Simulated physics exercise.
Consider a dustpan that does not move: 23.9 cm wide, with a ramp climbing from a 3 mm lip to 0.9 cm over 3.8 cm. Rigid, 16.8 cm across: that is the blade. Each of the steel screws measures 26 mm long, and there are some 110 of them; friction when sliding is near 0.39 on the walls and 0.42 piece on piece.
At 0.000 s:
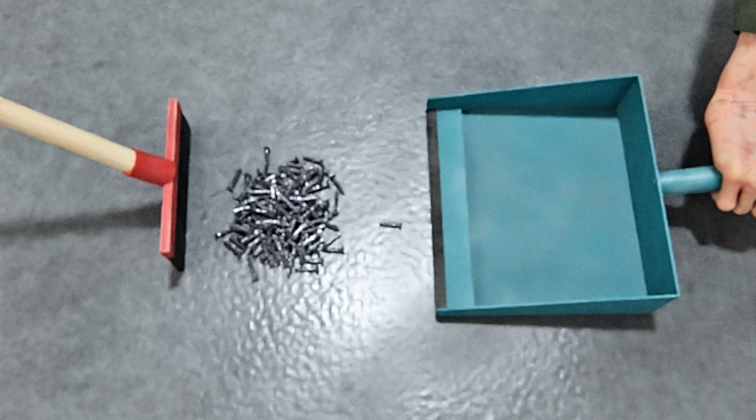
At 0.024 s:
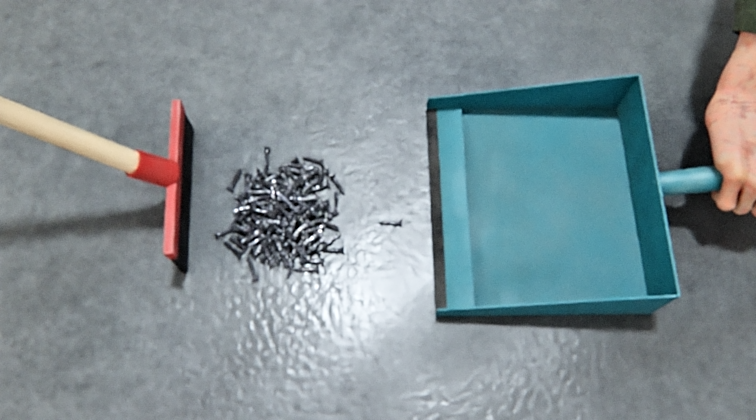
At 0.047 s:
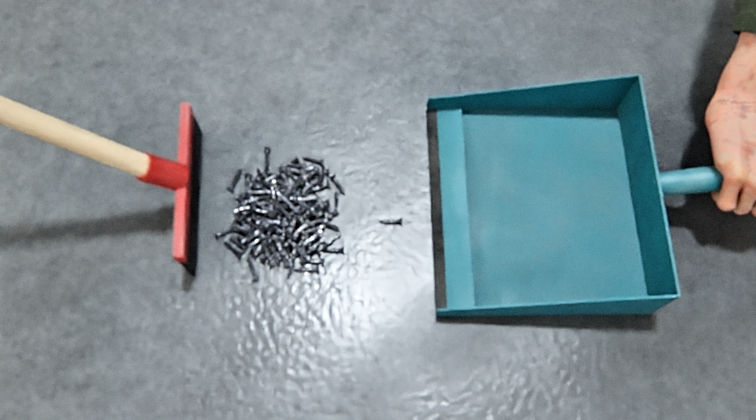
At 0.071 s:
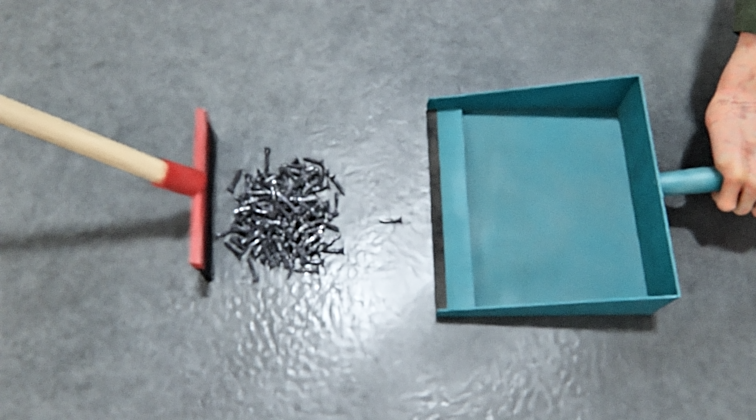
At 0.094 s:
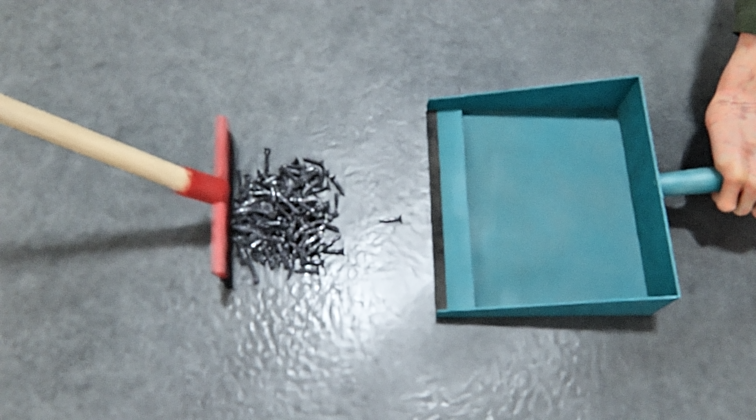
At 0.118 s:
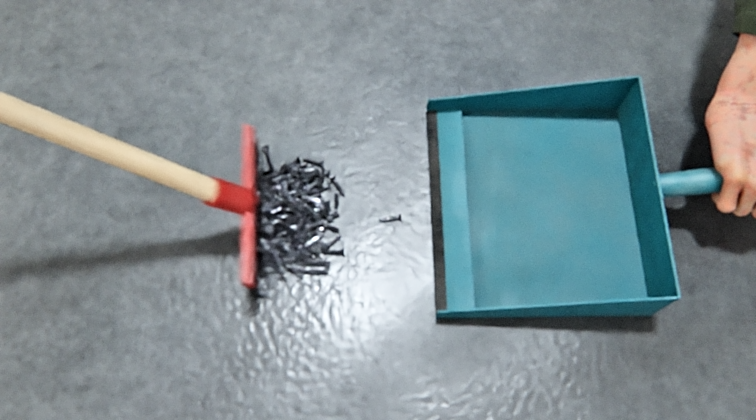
On a shiny grey floor, a red squeegee-like blade on a wooden handle slid right and pressed into a heap of dark screws, bunching them slightly, while a hand held a teal dustpan still.
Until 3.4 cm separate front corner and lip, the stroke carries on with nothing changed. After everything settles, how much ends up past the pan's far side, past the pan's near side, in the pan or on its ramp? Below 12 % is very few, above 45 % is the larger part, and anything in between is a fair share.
Past the pan's far side: Very few, past the pan's near side: Very few, in the pan or on its ramp: The larger part.
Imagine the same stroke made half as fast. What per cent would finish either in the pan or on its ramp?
Some 15 %.
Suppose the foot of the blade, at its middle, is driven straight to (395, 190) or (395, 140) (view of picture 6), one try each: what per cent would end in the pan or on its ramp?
I'd expect about 55 percent, then about 45 percent.
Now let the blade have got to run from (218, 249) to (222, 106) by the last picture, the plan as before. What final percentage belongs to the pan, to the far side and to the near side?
Per cent by place - pan 25, far side 0, near side 0.
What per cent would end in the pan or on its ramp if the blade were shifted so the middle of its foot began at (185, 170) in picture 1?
Close to 55 in a hundred.
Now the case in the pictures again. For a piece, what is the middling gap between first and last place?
Around 18 centimetres.
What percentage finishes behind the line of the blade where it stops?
Roughly 5 per cent of it.
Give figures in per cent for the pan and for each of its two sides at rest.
Far side 0, near side 5, pan 55.
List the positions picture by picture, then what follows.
Blade from (168, 252) to (176, 108), moved 0.0 cm, 0 of the pieces shifted so far; middle of the pieces at (290, 216); pan at (550, 205), in the first picture.
Blade from (171, 253) to (179, 109), moved 0.4 cm, 0 of the pieces shifted so far; middle of the pieces at (290, 216), in the second picture.
Blade from (181, 257) to (188, 112), moved 1.4 cm, 1 of the pieces shifted so far; middle of the pieces at (290, 216), in the third picture.
Blade from (198, 263) to (203, 117), moved 3.1 cm, 1 of the pieces shifted so far; middle of the pieces at (290, 216), in the fourth picture.
Blade from (220, 272) to (224, 124), moved 5.5 cm, 6 of the pieces shifted so far; middle of the pieces at (290, 217), in the fifth picture.
Blade from (249, 282) to (250, 134), moved 8.4 cm, 78 of the pieces shifted so far; middle of the pieces at (295, 218); pan at (551, 207). Its pace works out near 1.24 m/s, heading 20 degrees towards the viewer's side, in the sixth picture.
After 0.20 s, middle of the blade 9 cm from the lip; 0 % over the lip, far side 0 %, near side 0 %.
Then, at 0.25 s, middle of the blade 5 cm from the lip; 0 % over the lip, far side 0 %, near side 5 %.
After 0.44 s, middle of the blade 4 cm from the lip; 55 % over the lip, far side 0 %, near side 5 %.
In the end, at 1.5 s, far side 0 %, near side 5 %, pan 55 %, in front of the lip or behind the blade 40 %.
